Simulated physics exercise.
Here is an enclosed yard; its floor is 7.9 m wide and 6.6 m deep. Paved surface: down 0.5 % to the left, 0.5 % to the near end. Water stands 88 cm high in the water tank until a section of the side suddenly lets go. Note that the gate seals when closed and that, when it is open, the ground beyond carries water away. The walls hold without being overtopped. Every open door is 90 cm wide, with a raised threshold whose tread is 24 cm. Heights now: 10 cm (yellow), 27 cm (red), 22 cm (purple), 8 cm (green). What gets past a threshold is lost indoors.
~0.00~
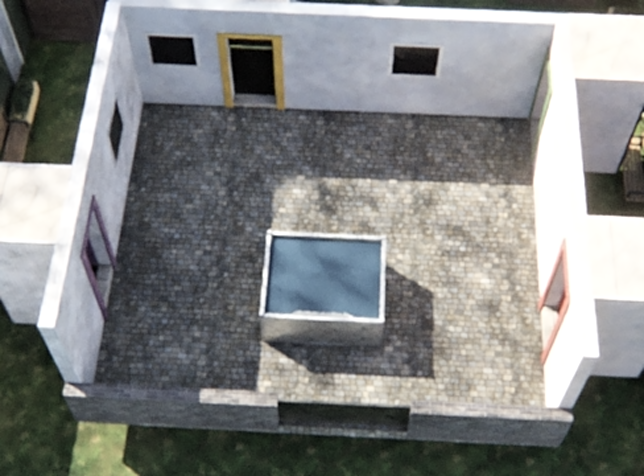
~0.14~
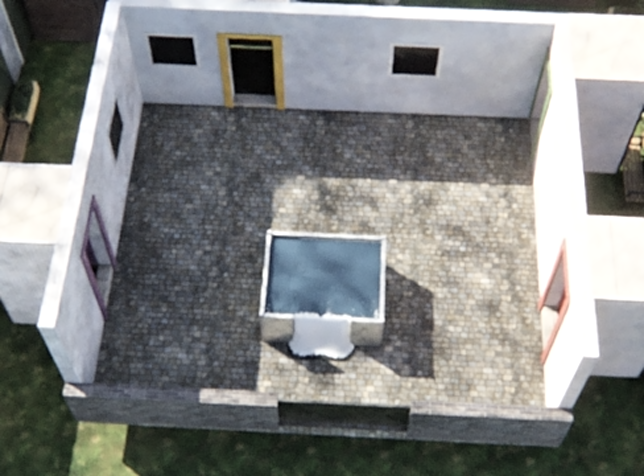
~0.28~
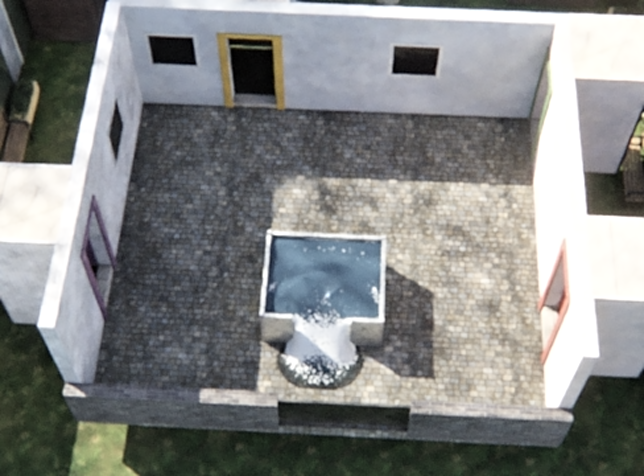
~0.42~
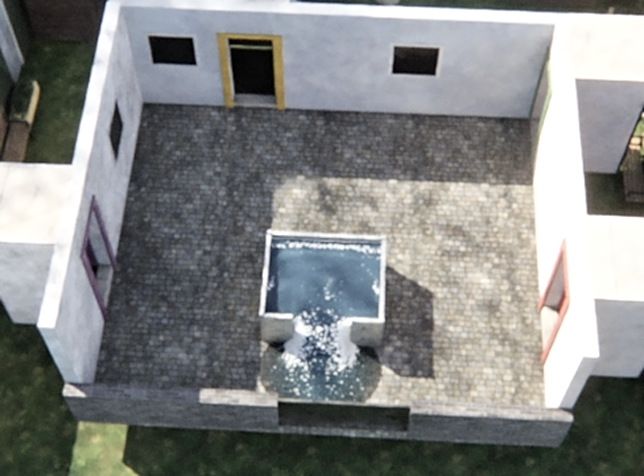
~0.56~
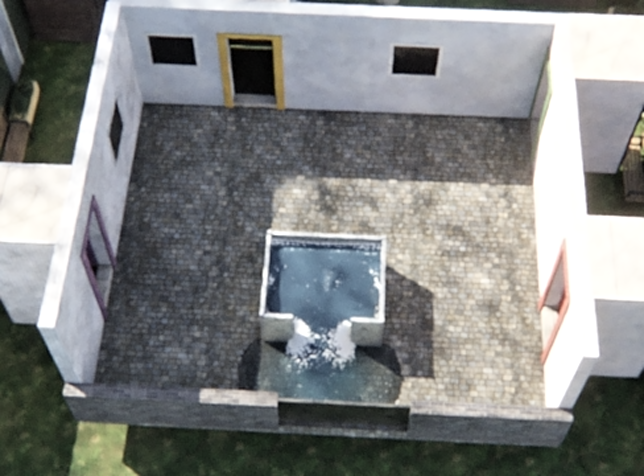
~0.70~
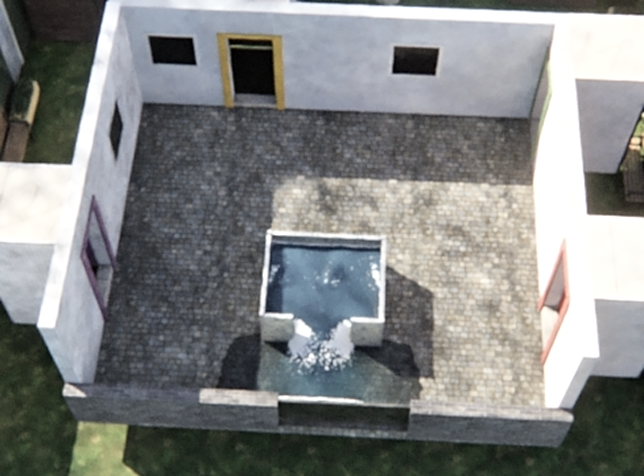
Water pours through a gap in the front side of a raised square tank in a paved, white-walled yard, splashing onto the paving and spreading outward toward the low front wall as the level in the tank drops slightly.
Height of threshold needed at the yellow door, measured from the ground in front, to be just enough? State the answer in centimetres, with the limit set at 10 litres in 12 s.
Approximately 6.5 cm.
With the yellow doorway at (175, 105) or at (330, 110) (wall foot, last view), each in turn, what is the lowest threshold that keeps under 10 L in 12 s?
In turn: Roughly 10.5 cm, roughly 9.5 cm.
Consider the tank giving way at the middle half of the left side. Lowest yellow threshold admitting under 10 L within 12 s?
About 6.5 centimetres.
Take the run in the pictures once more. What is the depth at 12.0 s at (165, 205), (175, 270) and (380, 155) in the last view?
The three readings, in order, are 8, 6 and 6 cm.
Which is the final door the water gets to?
The yellow one.
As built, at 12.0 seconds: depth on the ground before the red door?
Lab note: Depth approx. 3.5 cm.
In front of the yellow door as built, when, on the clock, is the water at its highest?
The level tops out near 10.5 seconds.
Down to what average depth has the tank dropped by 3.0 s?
The average depth is some 33 cm.
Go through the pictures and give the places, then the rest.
The first picture shows the water tank at (324, 278) is whole and still, 88 cm deep; the yellow door at (253, 75) is dry.
In the second picture, the front is at (299, 355), 0.3 m from the gap at (322, 334); 0.2 m2 of floor is wet, 88 cm left at the back.
In the third picture, the gap is at (322, 334), the front 0.8 m out at (303, 384); the back of the water tank holds 84 cm.
In the fourth picture, water pours out at (322, 334) and has run 1.4 m, to a hidden place; about 10 cm deep outside, 75 cm at the back.
In the fifth picture, the gap is at (322, 334), the front 1.5 m out at a hidden place; the back of the water tank holds 75 cm.
In the sixth picture, the front is at a hidden place, 1.8 m from the gap at (322, 334); 4.0 m2 of floor is wet, 71 cm left at the back; the yellow door at (253, 75), 5.5 m from the gap, is still 5.3 m from the nearest water.
After 1.4 s water covers 15 % of the floor, deepest (53 cm) near (319, 414); it has not reached the yellow door.
After 3.0 s water covers 40 % of the floor, deepest (34 cm) near (319, 414); it has not reached the yellow door.
After 12.0 s water covers 100 % of the floor, deepest (12 cm) near (290, 250); 7 cm at the yellow door, 0 litres in over its 10 cm threshold.
At the yellow door as built, the water arrived by 5.1 s and peaked near 9 cm at 10.4 s.
Run again over the same 12 s with other heights there, 14 litres in over 6 cm, 2 litres over 8 cm. The limit of 10 litres is kept from about 6.5 cm up.
